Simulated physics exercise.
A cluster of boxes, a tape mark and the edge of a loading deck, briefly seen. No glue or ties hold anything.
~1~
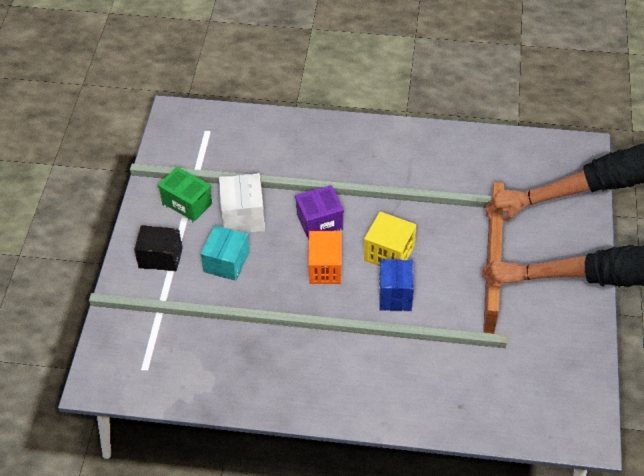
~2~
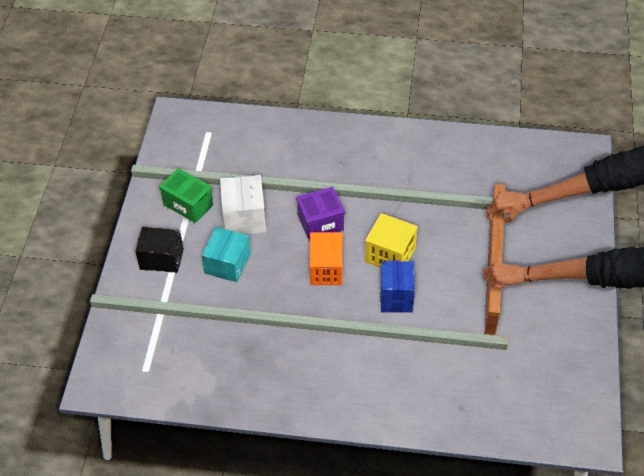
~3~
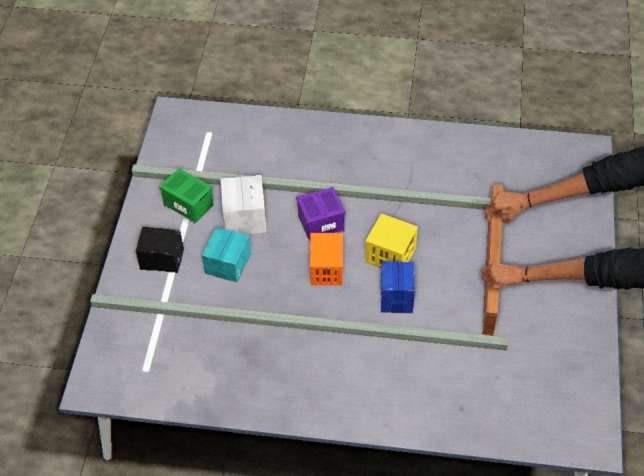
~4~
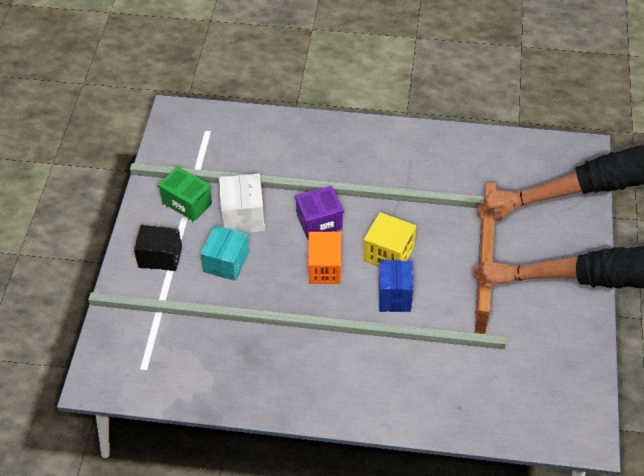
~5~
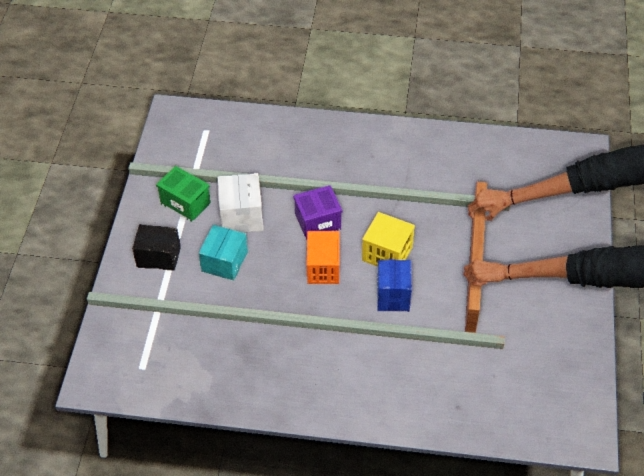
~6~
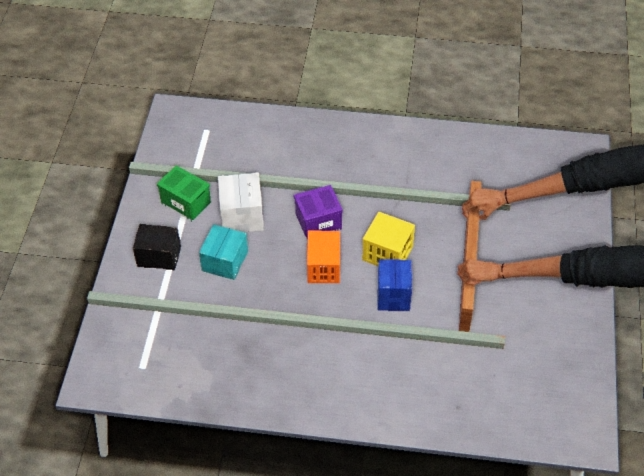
At first, two hands hold an orange-brown plank upright near the right side of a gray table, with colored boxes scattered between two pale green rails and a white tape line at left. Then the hands slide the plank slightly left toward the boxes, which stay where they are.
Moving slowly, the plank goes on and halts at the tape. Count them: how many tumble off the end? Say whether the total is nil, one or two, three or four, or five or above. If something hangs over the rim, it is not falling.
It is going to spill three or four of them.
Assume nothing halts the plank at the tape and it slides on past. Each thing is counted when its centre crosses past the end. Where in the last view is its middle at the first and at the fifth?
(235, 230) and (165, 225).
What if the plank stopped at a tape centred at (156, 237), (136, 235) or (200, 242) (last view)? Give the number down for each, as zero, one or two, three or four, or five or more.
One after the other, the answers are at least five; five or over; one to two.
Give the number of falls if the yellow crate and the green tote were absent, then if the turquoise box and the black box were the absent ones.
You'd get 1 in the first case and 1 in the second one.
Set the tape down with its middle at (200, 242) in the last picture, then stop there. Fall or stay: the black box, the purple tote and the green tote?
Taking them in turn: Black box ends up off it, purple tote is still there, green tote ends up off it.
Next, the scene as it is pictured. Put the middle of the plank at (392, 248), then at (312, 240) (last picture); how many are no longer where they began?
At the first place 2, at the second 5.
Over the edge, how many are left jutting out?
It totals 2.
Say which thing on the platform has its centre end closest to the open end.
White parcel - nearest.
Early on, none off yet; black box at rest near (157, 247); green tote at rest near (185, 194); turquoise box at rest near (224, 252).
A while later, none off yet; black box at rest near (157, 247); green tote at rest near (185, 194); turquoise box travelled a little near (210, 252).
Further along, none off yet; black box travelled about its own width near (99, 248); green tote travelled about its own width near (136, 192); turquoise box travelled well along near (137, 249).
Finally, the number that fall off is three or four; lost, turquoise box, green tote and black box.
